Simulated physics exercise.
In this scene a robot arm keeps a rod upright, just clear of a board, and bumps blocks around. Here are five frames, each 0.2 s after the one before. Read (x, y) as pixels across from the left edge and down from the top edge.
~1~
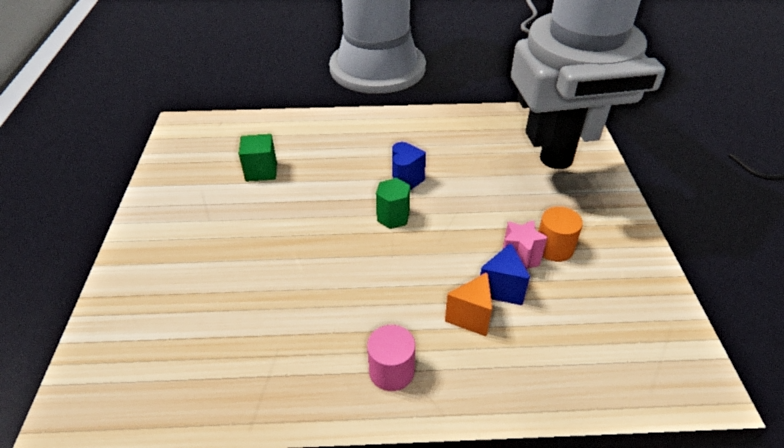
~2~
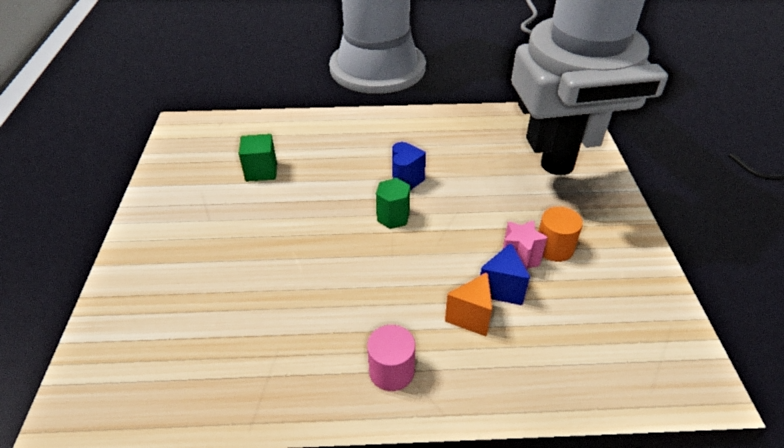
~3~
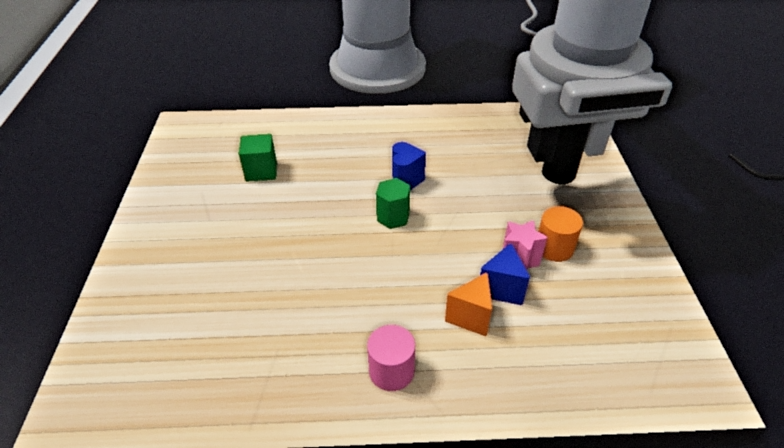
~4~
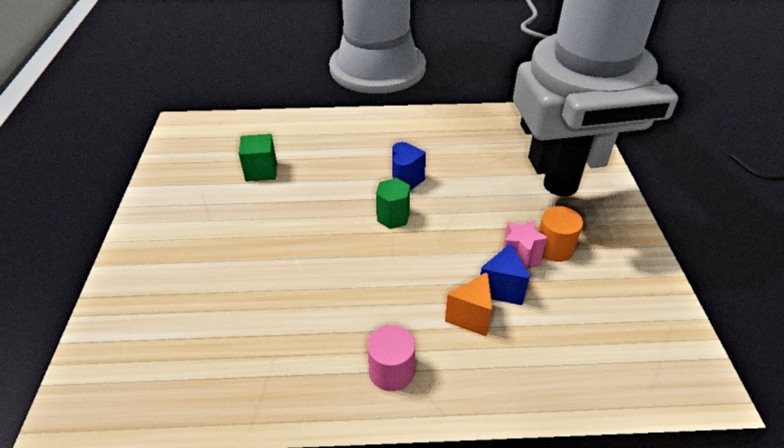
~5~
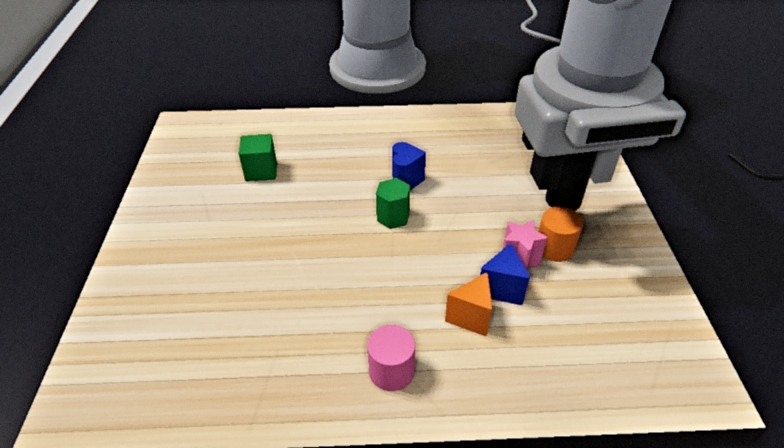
We see a robot arm above a wooden board scattered with green, blue, orange and pink blocks; its dark rod moves slightly toward the viewer, drawing close to the orange disc at the right, while the blocks stay still.
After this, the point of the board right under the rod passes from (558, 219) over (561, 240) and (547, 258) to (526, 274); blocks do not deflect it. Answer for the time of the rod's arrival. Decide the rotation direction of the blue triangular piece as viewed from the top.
Answer: Against the clock.
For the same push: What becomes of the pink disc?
It stays.
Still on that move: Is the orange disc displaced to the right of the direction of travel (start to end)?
That would be a no.
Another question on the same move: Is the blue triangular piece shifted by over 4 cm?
No.
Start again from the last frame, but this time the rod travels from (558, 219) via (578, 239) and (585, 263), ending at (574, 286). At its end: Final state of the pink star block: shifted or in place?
That block gets shifted.
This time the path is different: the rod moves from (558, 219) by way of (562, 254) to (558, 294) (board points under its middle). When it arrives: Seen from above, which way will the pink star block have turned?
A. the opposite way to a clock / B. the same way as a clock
The one that fits is B, the same way as a clock.
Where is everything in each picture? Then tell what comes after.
The first frame shows tip of the rod (556, 160), middles of tops, pink disc (391, 344), orange triangular piece (475, 291), blue triangular piece (507, 262), pink star block (525, 233), orange disc (563, 219).
The second frame shows rod (557, 165), nothing pushed.
The third frame shows rod (559, 174), nothing pushed.
The fourth frame shows rod (561, 186), nothing pushed.
The fifth frame shows rod (563, 201), pink disc (391, 344), orange triangular piece (475, 291), blue triangular piece (507, 262), pink star block (525, 233), orange disc (563, 219).
What follows on the original path. Halfway along, rod (561, 232); blue triangular piece (503, 263); pink star block (523, 239), turned 45° clockwise; orange disc (560, 250).
At the end, rod (530, 256); pink disc unmoved; orange triangular piece unmoved; blue triangular piece (476, 266), turned 30° anticlockwise; pink star block (498, 249), turned 85° clockwise; orange disc (550, 277).
